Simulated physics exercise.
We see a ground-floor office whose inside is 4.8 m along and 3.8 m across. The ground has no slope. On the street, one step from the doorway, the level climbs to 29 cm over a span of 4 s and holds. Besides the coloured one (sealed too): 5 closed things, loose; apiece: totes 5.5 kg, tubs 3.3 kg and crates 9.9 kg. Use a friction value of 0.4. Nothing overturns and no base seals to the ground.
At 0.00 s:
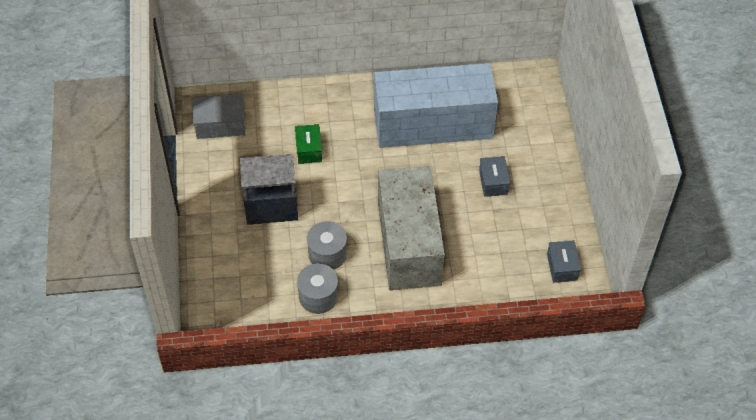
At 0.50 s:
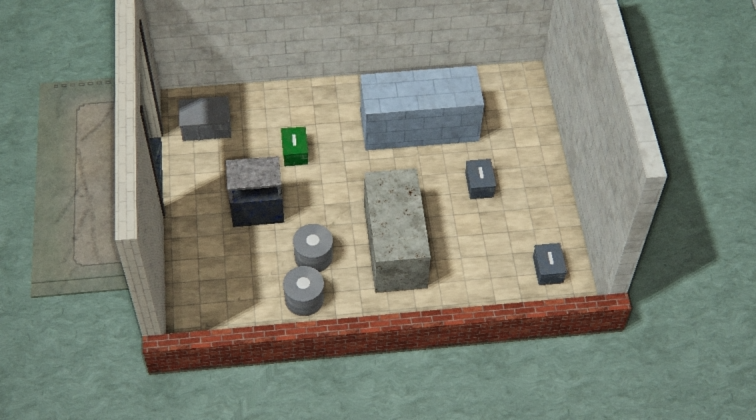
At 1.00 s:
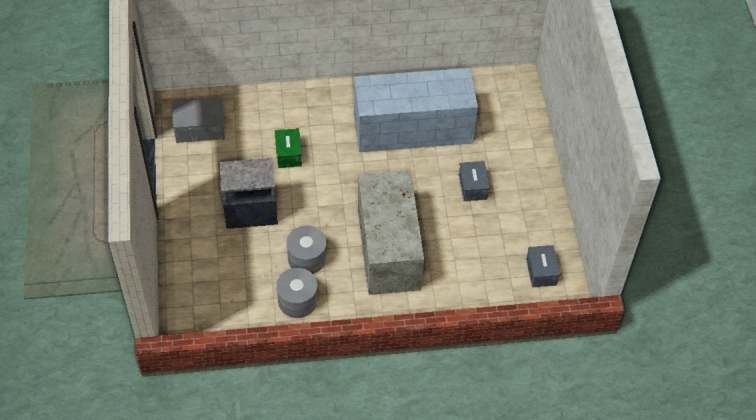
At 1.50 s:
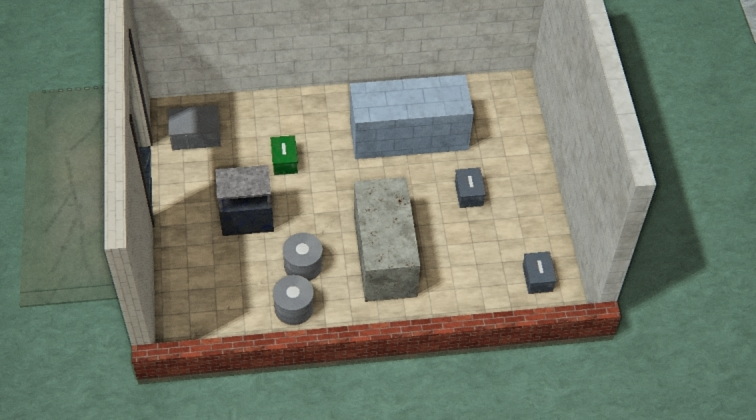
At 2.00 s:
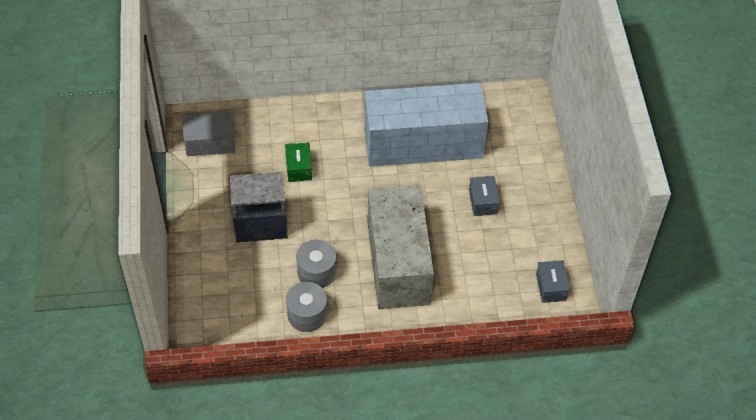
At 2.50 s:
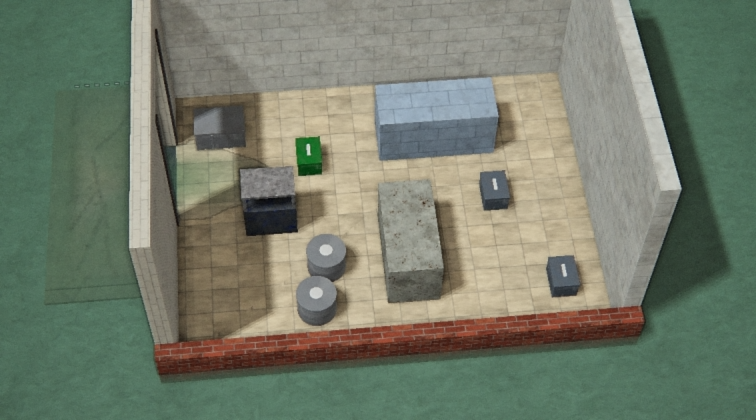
In a ground-floor office seen from above, a green tote, grey tubs and other furnishings stay still as the ground outside turns from grey to murky green, then a thin sheet of water spreads inside from the left doorway.
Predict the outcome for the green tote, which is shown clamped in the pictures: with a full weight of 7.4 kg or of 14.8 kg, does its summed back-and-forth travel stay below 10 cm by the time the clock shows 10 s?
The outcome: Both weights fail.
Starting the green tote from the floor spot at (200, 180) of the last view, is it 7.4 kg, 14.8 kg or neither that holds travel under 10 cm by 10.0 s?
Here both come up short.
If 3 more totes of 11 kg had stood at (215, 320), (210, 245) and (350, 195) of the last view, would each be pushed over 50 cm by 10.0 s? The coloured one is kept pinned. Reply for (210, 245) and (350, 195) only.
First one: Inside the limit; second one: Beyond the limit.
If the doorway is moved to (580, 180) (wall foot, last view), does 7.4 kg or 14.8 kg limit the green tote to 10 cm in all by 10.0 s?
In that case neither weight holds it.
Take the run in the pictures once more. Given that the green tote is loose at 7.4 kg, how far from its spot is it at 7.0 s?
200 cm.
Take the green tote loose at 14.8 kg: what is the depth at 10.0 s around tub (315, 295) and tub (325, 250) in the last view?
Roughly 5 and 4 cm.
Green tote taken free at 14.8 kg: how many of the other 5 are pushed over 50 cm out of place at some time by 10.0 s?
The count comes to 4.
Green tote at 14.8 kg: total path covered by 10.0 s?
The total path comes to around 100 cm.
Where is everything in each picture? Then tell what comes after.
The first picture shows the green tote at (308, 138), on the bottom; water covers 0.0 m2; 0 of 6 have shifted.
The second picture shows the green tote at (294, 140), on the bottom; water covers 0.0 m2; 0 of 6 have shifted.
The third picture shows the green tote at (288, 142) rests on the ground; water covers 0.0 m2; 0 of 6 have shifted.
The fourth picture shows the green tote at (284, 149), on the bottom; water covers 0.0 m2; 0 of 6 have shifted.
The fifth picture shows the green tote at (298, 156) rests on the ground; water covers 0.2 m2; 0 of 6 have shifted.
The sixth picture shows the green tote at (309, 150) rests on the ground; water covers 0.9 m2; 0 of 6 have shifted.
After 3.5 s the green tote would be 23 cm from its start with 7.4 kg and 5 cm from its start with 14.8 kg; 6 cm of water round it then.
After 4.5 s the green tote would be 70 cm from its start with 7.4 kg and 51 cm from its start with 14.8 kg; 6 cm of water round it then.
After 7.0 s the green tote would be 213 cm from its start with 7.4 kg and 70 cm from its start with 14.8 kg; 10 cm of water round it then.
After 10.0 s the green tote would be 272 cm from its start with 7.4 kg and 82 cm from its start with 14.8 kg; 14 cm of water round it then.
